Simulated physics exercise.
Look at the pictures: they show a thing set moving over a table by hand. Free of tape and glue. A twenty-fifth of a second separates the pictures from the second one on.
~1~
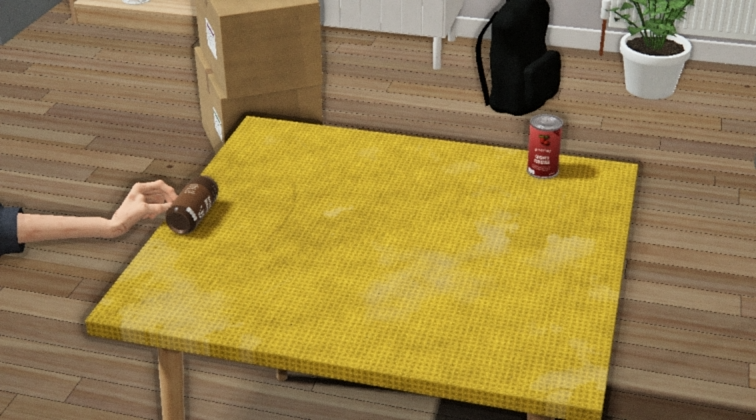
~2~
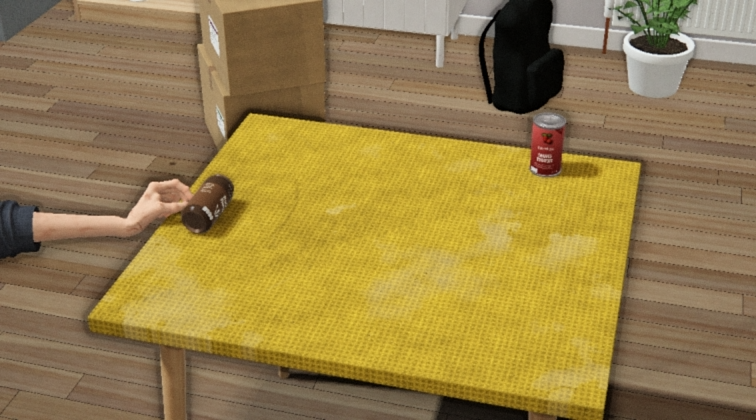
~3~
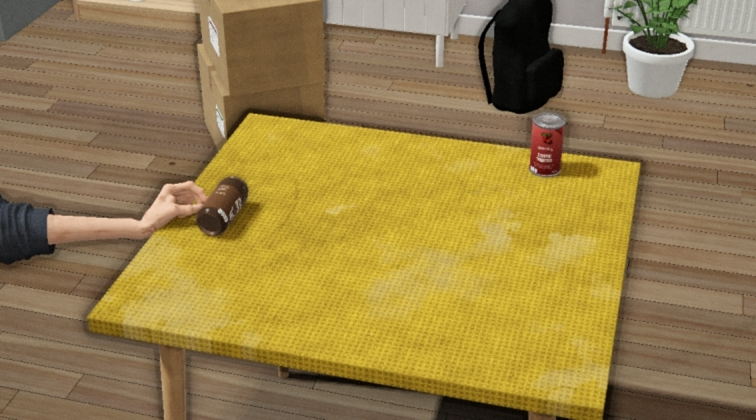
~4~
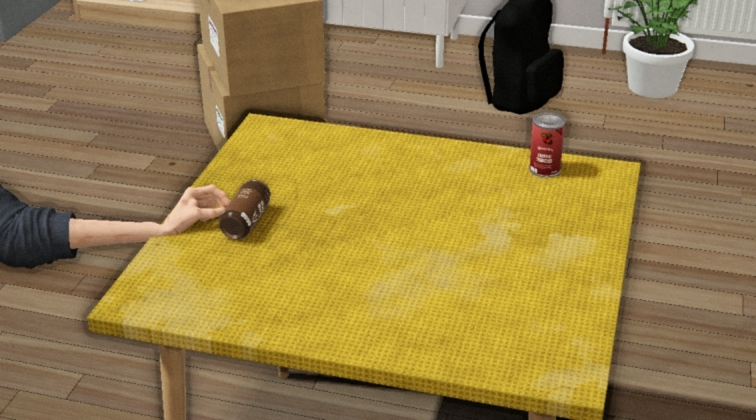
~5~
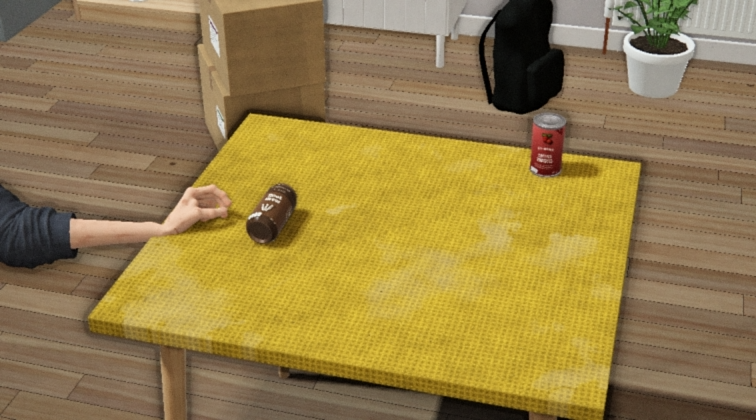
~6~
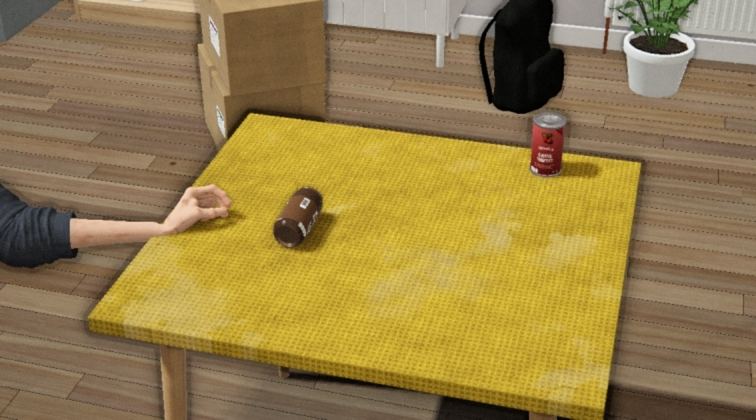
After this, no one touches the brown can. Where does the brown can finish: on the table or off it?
Off it.
Then, 0.30 s after the last picture, brown can rolled well along near (499, 247).
Then, 0.70 s after the last picture, brown can now off the table.
Then, 1.10 s after the last picture, things are still on the move.
By the end, off the table, brown can.
